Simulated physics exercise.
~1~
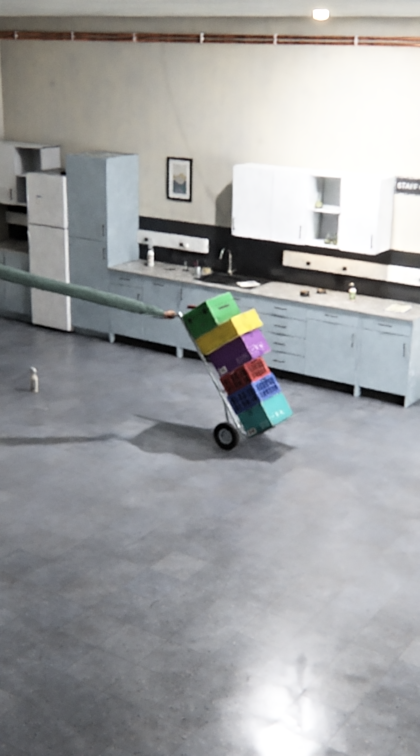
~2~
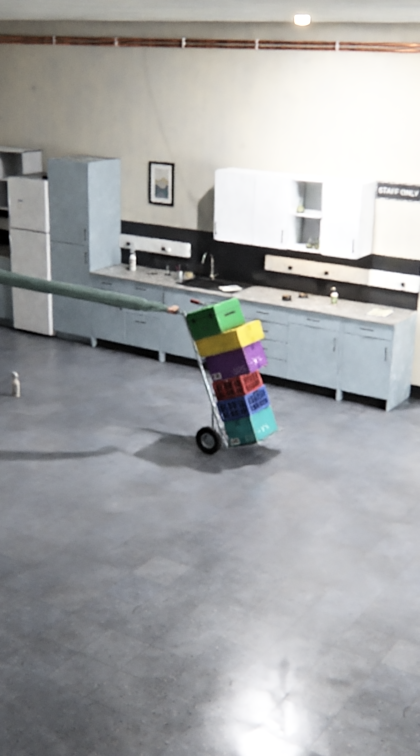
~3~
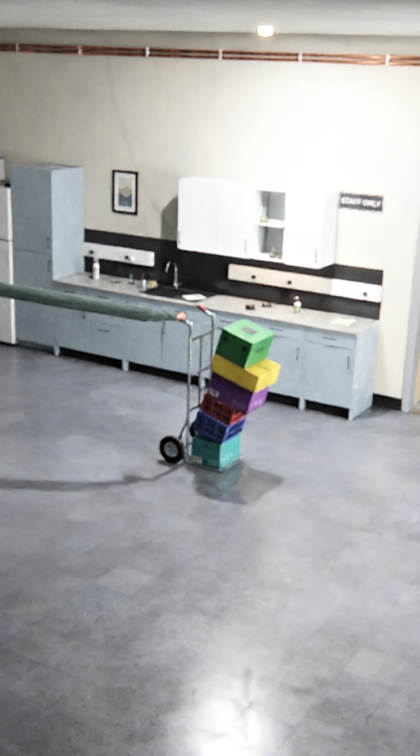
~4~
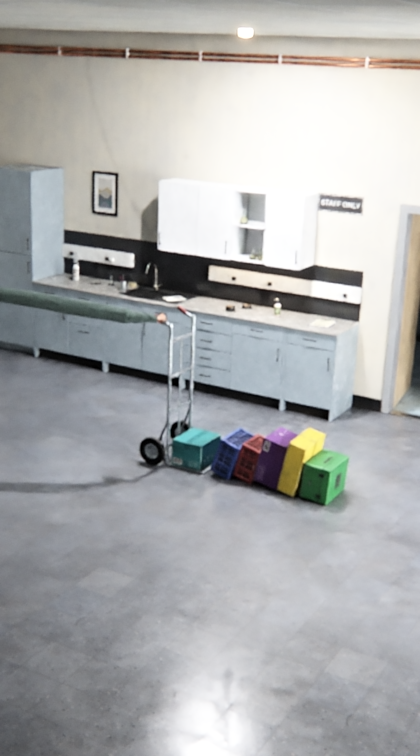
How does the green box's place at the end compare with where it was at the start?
At the start the green box sits on top of the stack on the leaning hand truck. By the end it lies on the floor to the right, at the far end of the row of toppled boxes.
Kitchen area with a long green arm tilting a loaded hand truck upright, five upper boxes toppling right, turquoise one staying put.
